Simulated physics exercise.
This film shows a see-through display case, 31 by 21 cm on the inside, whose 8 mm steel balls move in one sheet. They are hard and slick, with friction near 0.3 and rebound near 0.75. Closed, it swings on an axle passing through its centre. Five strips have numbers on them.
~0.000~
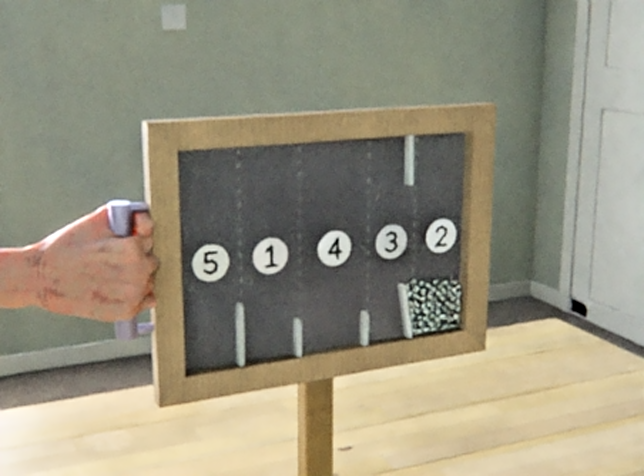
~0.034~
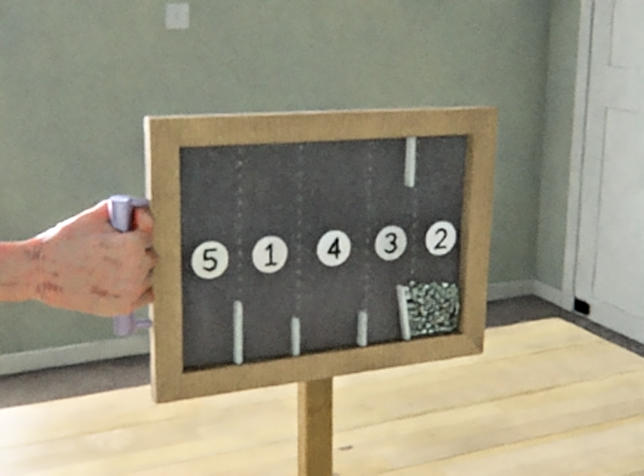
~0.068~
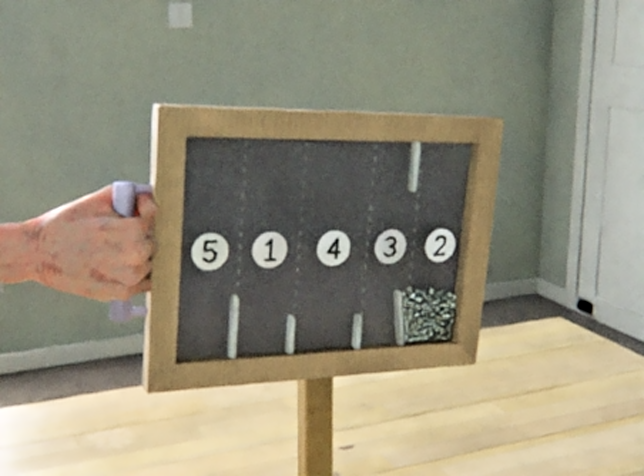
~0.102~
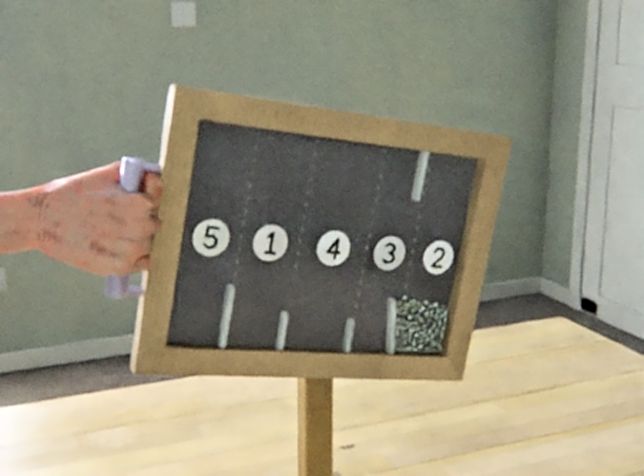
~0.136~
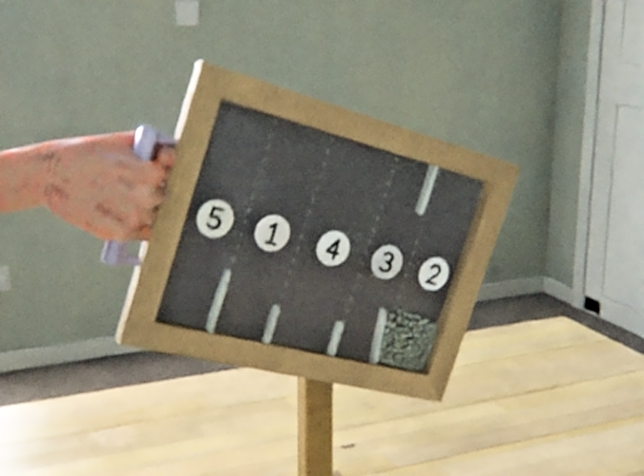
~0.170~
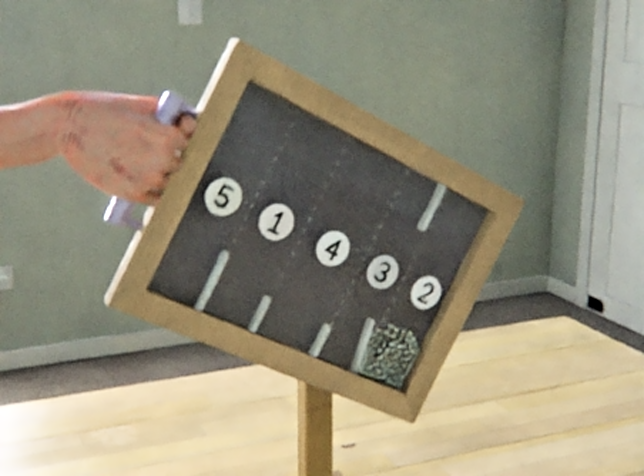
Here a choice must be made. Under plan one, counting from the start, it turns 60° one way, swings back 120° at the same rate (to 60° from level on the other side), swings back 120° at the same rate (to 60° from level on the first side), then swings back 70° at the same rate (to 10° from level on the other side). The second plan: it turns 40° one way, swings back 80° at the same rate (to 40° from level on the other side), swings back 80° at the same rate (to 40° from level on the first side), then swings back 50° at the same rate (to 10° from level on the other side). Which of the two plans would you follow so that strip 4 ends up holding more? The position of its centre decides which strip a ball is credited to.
I would follow plan first.
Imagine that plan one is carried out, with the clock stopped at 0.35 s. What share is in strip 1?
About 0 %.
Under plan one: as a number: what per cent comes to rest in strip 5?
Some 0 percent.
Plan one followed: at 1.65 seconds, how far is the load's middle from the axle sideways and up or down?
The middle sits around 5 cm right and 12 cm below.
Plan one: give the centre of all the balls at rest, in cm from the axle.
About 11 cm right and 7 cm below.
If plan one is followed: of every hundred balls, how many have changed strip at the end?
Close to 30 % end up somewhere else.
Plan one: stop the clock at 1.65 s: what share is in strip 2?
I'd say near 70 in a hundred.
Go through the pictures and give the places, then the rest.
The first picture shows level; about 60 balls; balls centred (434, 305); top one (413, 281); no. 1 (271, 256), no. 2 (441, 236), no. 3 (391, 242), no. 4 (334, 248), no. 5 (211, 263).
The second picture shows turned 1° clockwise; balls centred (432, 307); top one (412, 283).
The third picture shows turned 5° clockwise; balls centred (428, 314); top one (409, 289); wall ends (398, 293), (358, 317), (291, 319), (235, 298), (412, 189).
The fourth picture shows turned 11° clockwise; balls centred (420, 326); top one (405, 298).
The fifth picture shows turned 19° clockwise; balls centred (407, 340); top one (399, 310).
The sixth picture shows turned 29° clockwise; balls centred (390, 355); top one (391, 326); no. 1 (277, 222), no. 2 (426, 293), no. 3 (383, 272), no. 4 (333, 249), no. 5 (224, 197).
Plan one. After 0.35 s, it stands 60° clockwise; no. 2, 100 %.
After 1.65 s, it stands 24° clockwise; no. 1, 5 %, no. 2, 70 %, no. 3, 15 %, no. 4, 10 %.
After 1.84 s, it stands 10° anticlockwise; no. 1, 5 %, no. 2, 70 %, no. 3, 15 %, no. 4, 10 %.
Settled by 2.5 s, it stands 10° anticlockwise; no. 1, 5 %, no. 2, 70 %, no. 3, 15 %, no. 4, 10 %, no. 5, 0 %.
Plan two would end with no. 1, 0 %, no. 2, 95 %, no. 3, 5 %, no. 4, 0 %, no. 5, 0 %.
